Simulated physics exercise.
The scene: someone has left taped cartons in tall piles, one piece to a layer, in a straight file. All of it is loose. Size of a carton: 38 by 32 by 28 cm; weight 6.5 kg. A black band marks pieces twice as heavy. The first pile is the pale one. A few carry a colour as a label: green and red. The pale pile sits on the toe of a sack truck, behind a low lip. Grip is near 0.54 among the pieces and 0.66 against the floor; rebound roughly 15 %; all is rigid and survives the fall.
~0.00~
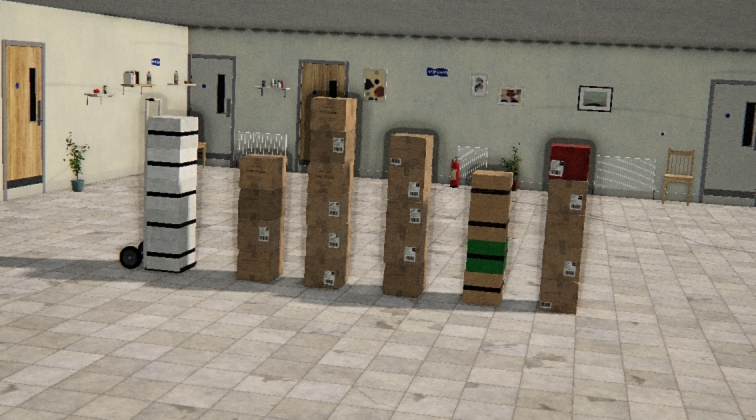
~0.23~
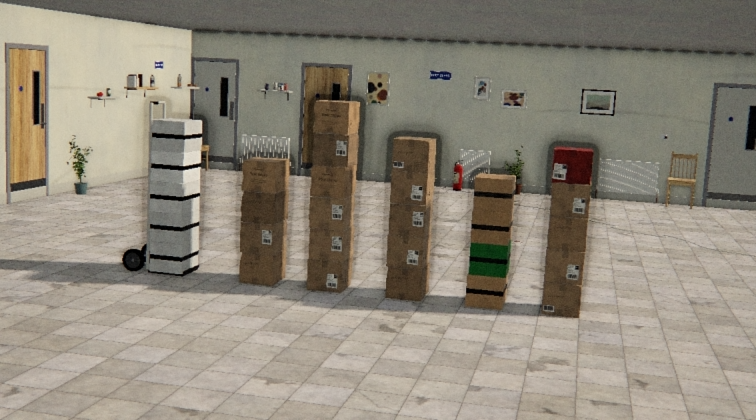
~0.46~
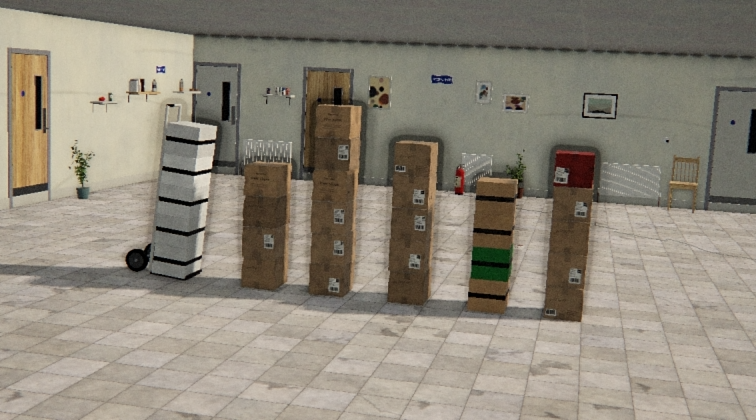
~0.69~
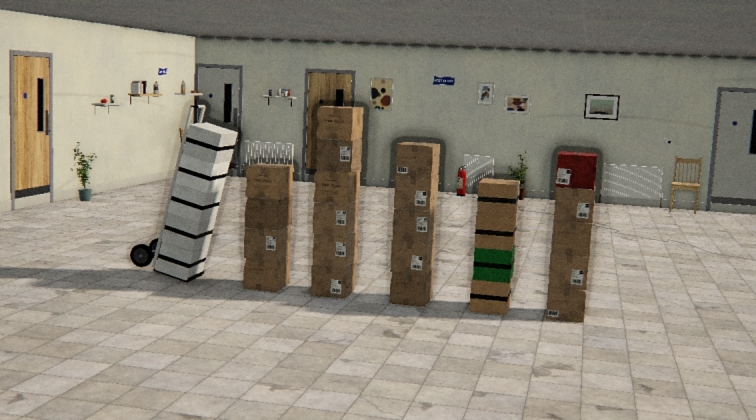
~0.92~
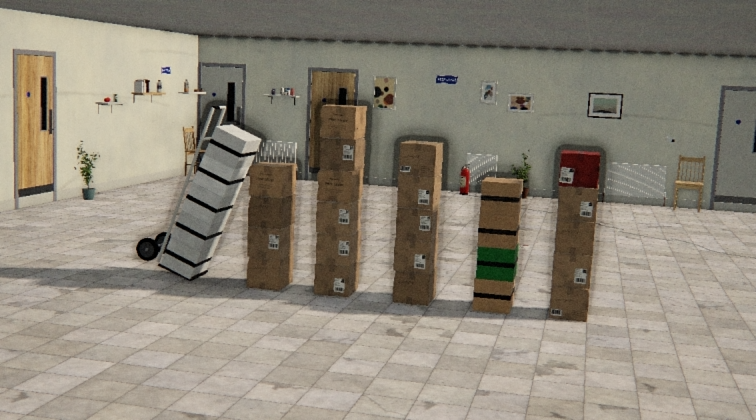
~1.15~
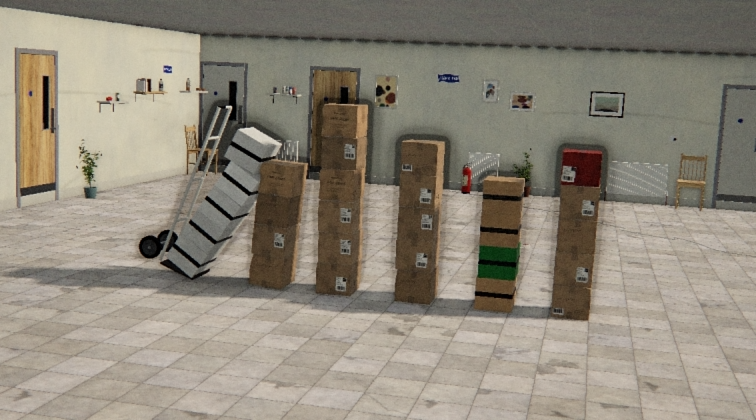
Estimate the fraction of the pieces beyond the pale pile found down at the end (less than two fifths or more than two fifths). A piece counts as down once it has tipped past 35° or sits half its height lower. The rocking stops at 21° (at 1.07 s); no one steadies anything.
The part is more than two fifths.
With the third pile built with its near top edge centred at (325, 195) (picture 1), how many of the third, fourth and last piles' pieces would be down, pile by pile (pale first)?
Then third 1, fourth 0, last 0.
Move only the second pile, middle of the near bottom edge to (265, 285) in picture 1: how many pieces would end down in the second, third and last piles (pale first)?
Then second 4, third 6, last 5.
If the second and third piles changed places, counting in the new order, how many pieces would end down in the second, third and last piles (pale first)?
Then second 6, third 4, last 5.
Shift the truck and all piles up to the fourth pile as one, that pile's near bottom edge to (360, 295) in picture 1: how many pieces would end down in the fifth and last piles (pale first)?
Then fifth 3, last 5.
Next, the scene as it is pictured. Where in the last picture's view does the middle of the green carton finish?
At about (551, 276).
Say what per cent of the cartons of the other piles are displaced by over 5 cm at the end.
100 per cent.
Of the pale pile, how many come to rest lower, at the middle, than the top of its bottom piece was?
2 of them.
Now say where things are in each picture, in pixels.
In the first frame (pixels give the middle of a visible side), truck frame (146, 134) 0° forward; green carton (485, 257); red carton (569, 164); none of the others has stirred.
In the second frame, truck frame (151, 137) 0° forward; red carton (572, 167).
In the third frame, truck frame (164, 139) 6° forward, top of the pale pile leaning 6°; red carton (574, 171); none of the others has stirred.
In the fourth frame, truck frame (184, 140) 13° forward, top of the pale pile leaning 13°; red carton (576, 172); none of the others has stirred.
In the fifth frame, truck frame (202, 139) 20° forward, top of the pale pile leaning 22°; red carton (579, 171); none of the others has stirred.
In the sixth frame, truck frame (207, 139) 21° forward, top of the pale pile leaning 26°; red carton (581, 170); green carton (497, 263); steepest lean 4°, the carton at (276, 180); movement in 4 of them.
After 1.70 s, 5 of the pale pile down; none of the 24 other cartons down, 10 disturbed.
After 2.50 s, 5 of the pale pile down; 12 of the 24 other cartons down; green carton 9° from how it stood.
After 3.42 s, 5 of the pale pile down; 23 of the 24 other cartons down; red carton 54° from how it stood, 54 cm lower; green carton 48° from how it stood.
In the end (4.5 s), 5 of the pale pile down; 24 of the 24 other cartons down; red carton upside down; green carton 44° from how it stood, 10 cm lower. That is 100 per cent. From the last view, middles, green carton near (551, 276).
